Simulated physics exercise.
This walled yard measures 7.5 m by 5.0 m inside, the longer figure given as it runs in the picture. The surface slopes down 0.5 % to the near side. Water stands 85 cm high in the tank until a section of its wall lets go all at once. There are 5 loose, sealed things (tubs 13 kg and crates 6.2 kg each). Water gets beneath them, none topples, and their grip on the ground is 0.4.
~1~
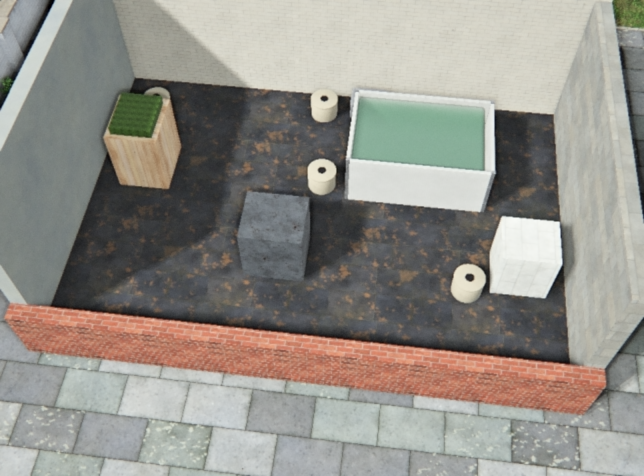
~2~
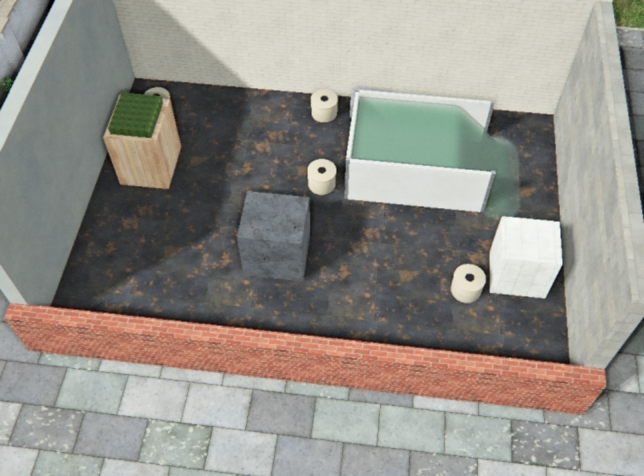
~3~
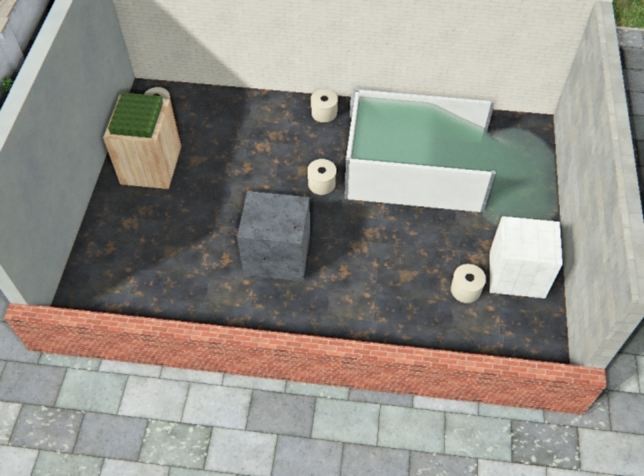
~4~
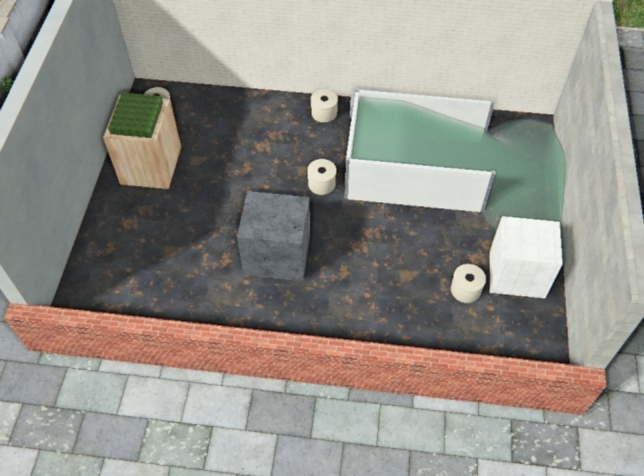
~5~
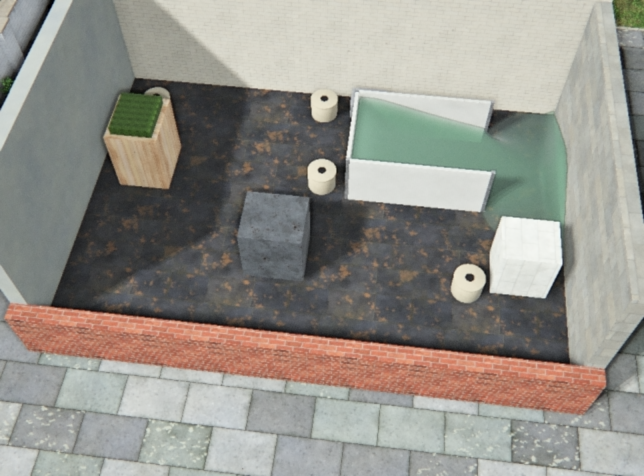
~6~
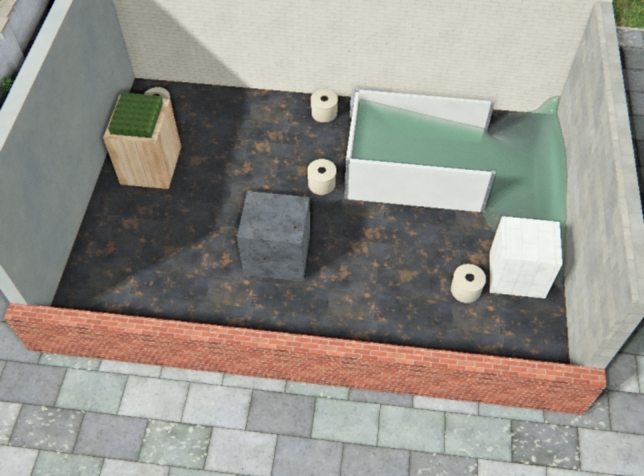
A walled yard with a dark, mottled floor is seen from above, over a low red brick wall edged by grey paving. A wooden block with a green top stands at left, a dark grey block near the centre, a white one at right, with cream cylinders around them. Green water pours from the white tank's open right end, spreads to the right wall and rises against it, while the blocks and camera stay still.
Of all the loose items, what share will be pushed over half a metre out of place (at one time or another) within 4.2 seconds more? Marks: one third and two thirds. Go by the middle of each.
It is one to two thirds.
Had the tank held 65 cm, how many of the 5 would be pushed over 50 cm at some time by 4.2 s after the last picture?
In that case 2 of them.
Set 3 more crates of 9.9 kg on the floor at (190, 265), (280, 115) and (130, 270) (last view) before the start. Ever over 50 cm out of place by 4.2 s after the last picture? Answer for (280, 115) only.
Answer: Over.
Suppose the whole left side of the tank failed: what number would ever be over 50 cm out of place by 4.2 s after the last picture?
Then 3.
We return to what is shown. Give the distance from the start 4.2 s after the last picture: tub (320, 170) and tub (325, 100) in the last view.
In that order: 0 cm, 250 cm.
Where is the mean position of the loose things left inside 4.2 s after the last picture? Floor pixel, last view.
Near (250, 162).
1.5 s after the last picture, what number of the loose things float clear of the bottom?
1 of them.
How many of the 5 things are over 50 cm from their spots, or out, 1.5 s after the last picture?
By then 0.
Then, 0.4 s after the last picture 0 of 5 are over 50 cm from their spots; 0 afloat.
Then, 1.5 s after the last picture 0 of 5 are over 50 cm from their spots; 1 afloat.
Then, 2.8 s after the last picture 2 of 5 are over 50 cm from their spots; 1 afloat.
Then, 4.2 s after the last picture 3 of 5 are over 50 cm from their spots, and 3 have been at some point; 1 afloat.
